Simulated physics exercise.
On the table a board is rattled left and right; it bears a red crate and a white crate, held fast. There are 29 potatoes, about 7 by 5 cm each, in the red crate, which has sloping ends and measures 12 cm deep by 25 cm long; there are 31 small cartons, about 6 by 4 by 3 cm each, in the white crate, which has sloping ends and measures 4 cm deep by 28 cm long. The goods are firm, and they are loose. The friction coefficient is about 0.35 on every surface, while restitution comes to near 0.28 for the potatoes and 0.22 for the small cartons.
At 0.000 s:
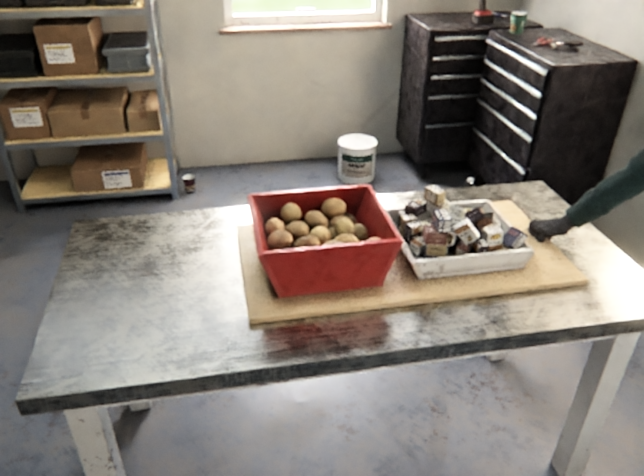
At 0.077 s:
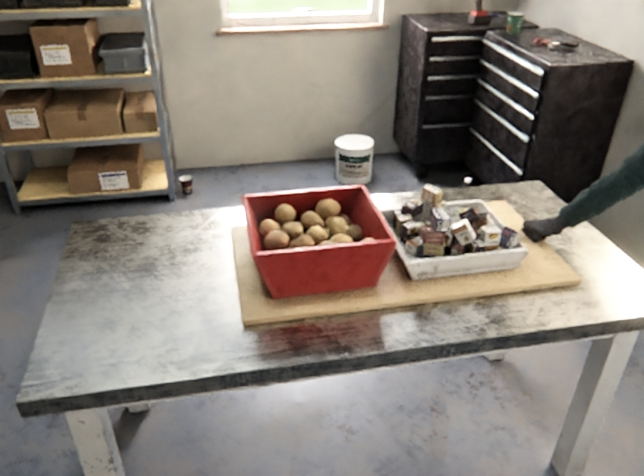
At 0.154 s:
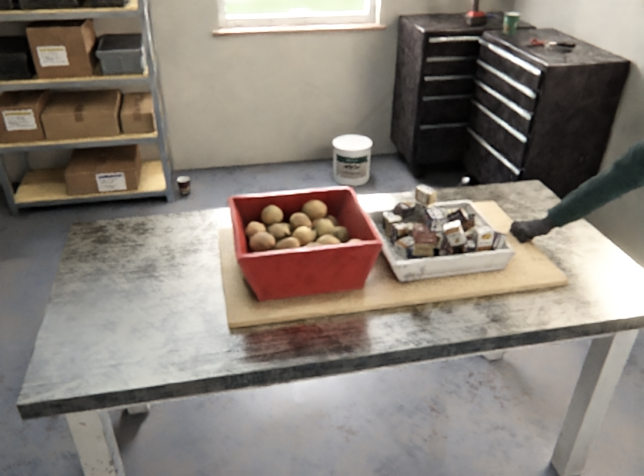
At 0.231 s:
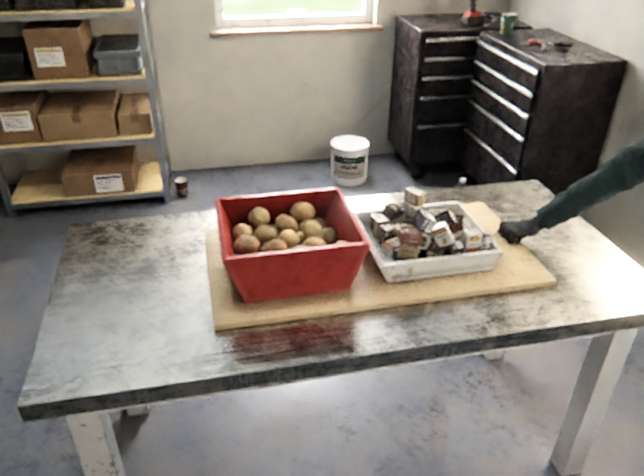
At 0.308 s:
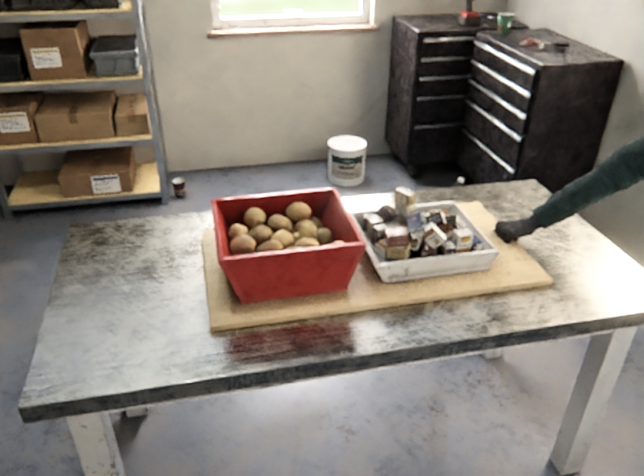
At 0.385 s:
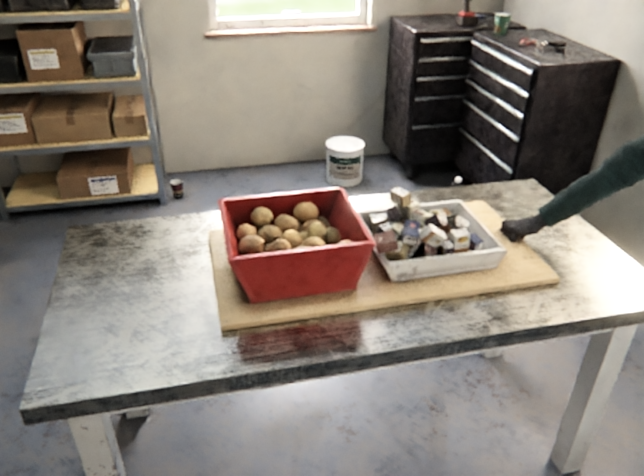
In this clip, a gloved hand at the right holds a board on a table as it slides left, carrying a red crate of potatoes and a white crate of small cartons, then shifts slightly back to the right.
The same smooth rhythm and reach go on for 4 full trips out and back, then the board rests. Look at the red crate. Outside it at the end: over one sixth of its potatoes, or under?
Watching it, I'd say the losses trail one sixth.
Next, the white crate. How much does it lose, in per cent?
White crate - about 15 per cent.
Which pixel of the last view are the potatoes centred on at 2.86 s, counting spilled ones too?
In the last view they're centred near (321, 246).
After 0.78 s, red crate 29 in, 0 out and white crate 27 in, 4 out.
After 1.27 s, red crate 29 in, 0 out and white crate 27 in, 4 out.
After 1.97 s, red crate 29 in, 0 out and white crate 27 in, 4 out.
When it is over (at 2.86 s), red crate 29 in, 0 out and white crate 27 in, 4 out. Asked share, 0 of 29, 0 per cent.
